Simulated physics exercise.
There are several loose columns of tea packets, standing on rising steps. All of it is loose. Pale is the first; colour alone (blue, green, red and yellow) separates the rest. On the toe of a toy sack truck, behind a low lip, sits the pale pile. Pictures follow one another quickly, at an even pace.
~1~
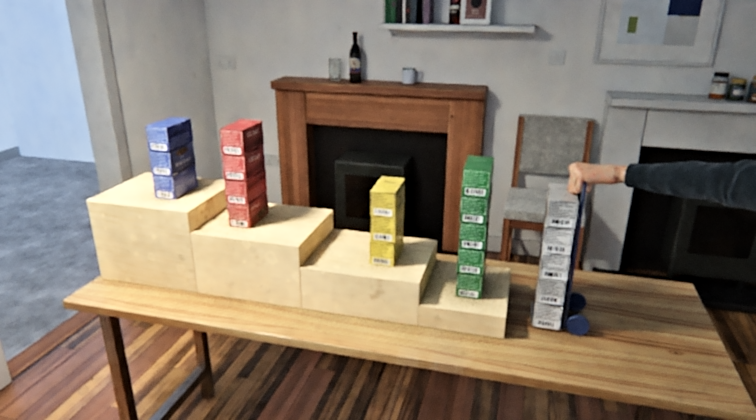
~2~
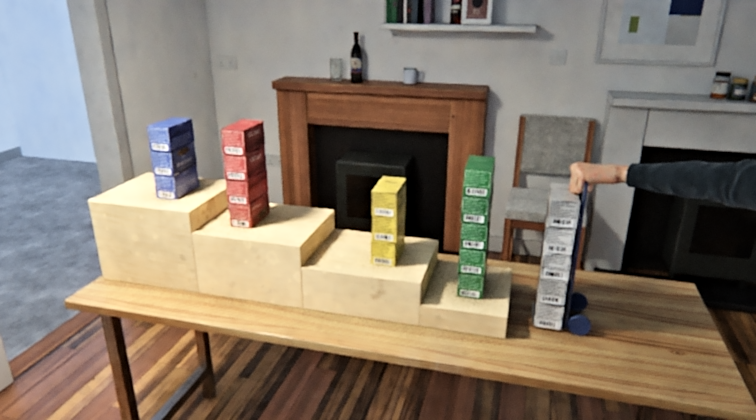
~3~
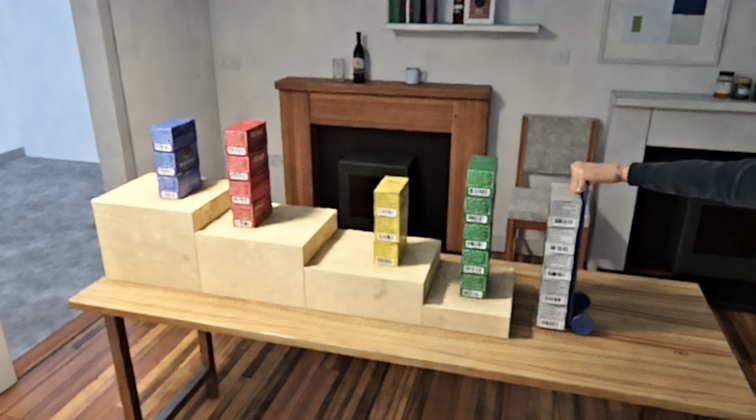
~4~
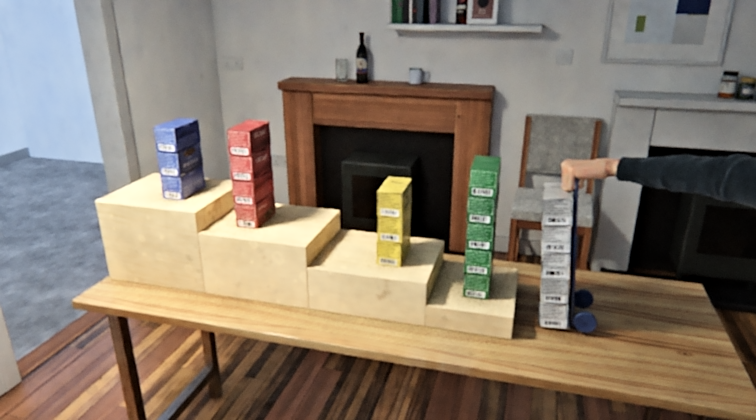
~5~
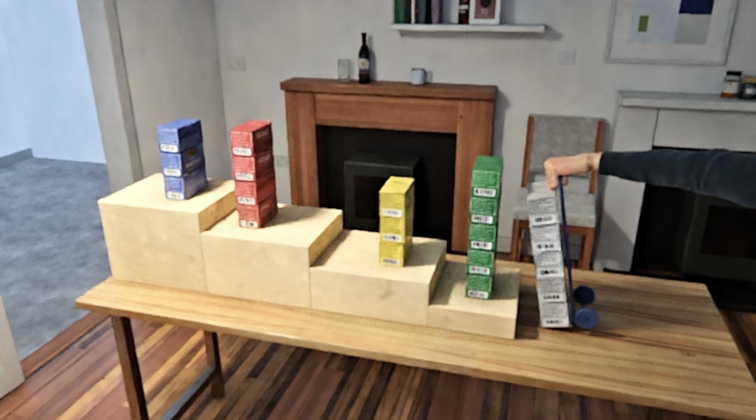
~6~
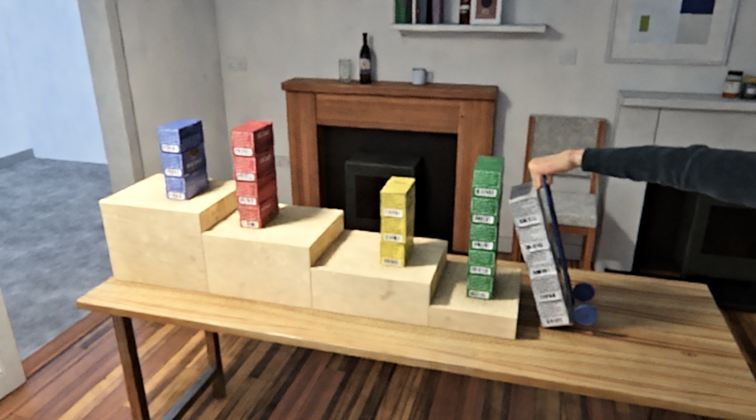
At first, a hand holds the top of an upright pale stack of packets on a small blue hand truck, right of blue, red, yellow and green stacks on wooden steps. The hand then moves left, gradually tilting the truck and pale stack toward the green one, while the coloured stacks stay undisturbed.
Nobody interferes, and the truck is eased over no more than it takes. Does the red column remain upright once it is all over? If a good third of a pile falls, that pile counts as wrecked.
Yes.
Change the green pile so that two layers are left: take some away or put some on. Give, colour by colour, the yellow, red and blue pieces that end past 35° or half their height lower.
Yellow 0, red 0, blue 0.
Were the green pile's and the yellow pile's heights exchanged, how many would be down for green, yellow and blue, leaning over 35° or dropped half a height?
Per pile: Green 3; yellow 0; blue 0.
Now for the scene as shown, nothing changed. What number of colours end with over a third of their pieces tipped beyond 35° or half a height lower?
That makes 2 in total.
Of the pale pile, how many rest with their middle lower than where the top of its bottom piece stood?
Tally at the end: 1.
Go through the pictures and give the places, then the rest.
In the first picture (places mark the middle of the side facing us; the camera pans a little), truck frame (581, 215) level; top red packet (231, 142); top green packet (476, 183); the rest undisturbed.
In the second picture, truck frame (582, 215) level; top red packet (233, 143).
In the third picture, truck frame (583, 215) rocked barely; top red packet (235, 143).
In the fourth picture, truck frame (576, 212) rocked barely, top of the pale pile leaning barely; top red packet (239, 143); the rest undisturbed.
In the fifth picture, truck frame (563, 209) rocked a little, top of the pale pile leaning a little; top red packet (241, 143); the rest undisturbed.
In the sixth picture, truck frame (550, 208) rocked clearly, top of the pale pile leaning clearly; top red packet (242, 144); top green packet (486, 184); the rest undisturbed.
Soon after the last picture, 0 of the pale pile down; none of the 4 red packets down (0 of 15 in all colours); top red packet unmoved; top green packet shifted a little.
A little later, 5 of the pale pile down; none of the 4 red packets down (0 of 15 in all colours); top red packet unmoved; top green packet leaning clearly.
Later still, 5 of the pale pile down; none of the 4 red packets down (4 of 15 in all colours); top red packet unmoved; top green packet leaning clearly, half its height lower.
After that, 5 of the pale pile down; none of the 4 red packets down (5 of 15 in all colours); top red packet unmoved; top yellow packet leaning well over, half its height lower.
At rest, 5 of the pale pile down; none of the 4 red packets down (7 of 15 in all colours); top red packet unmoved; top yellow packet leaning steeply, about its own height lower. As the last picture would show them, middles, top red packet near (253, 138), top yellow packet near (333, 222).
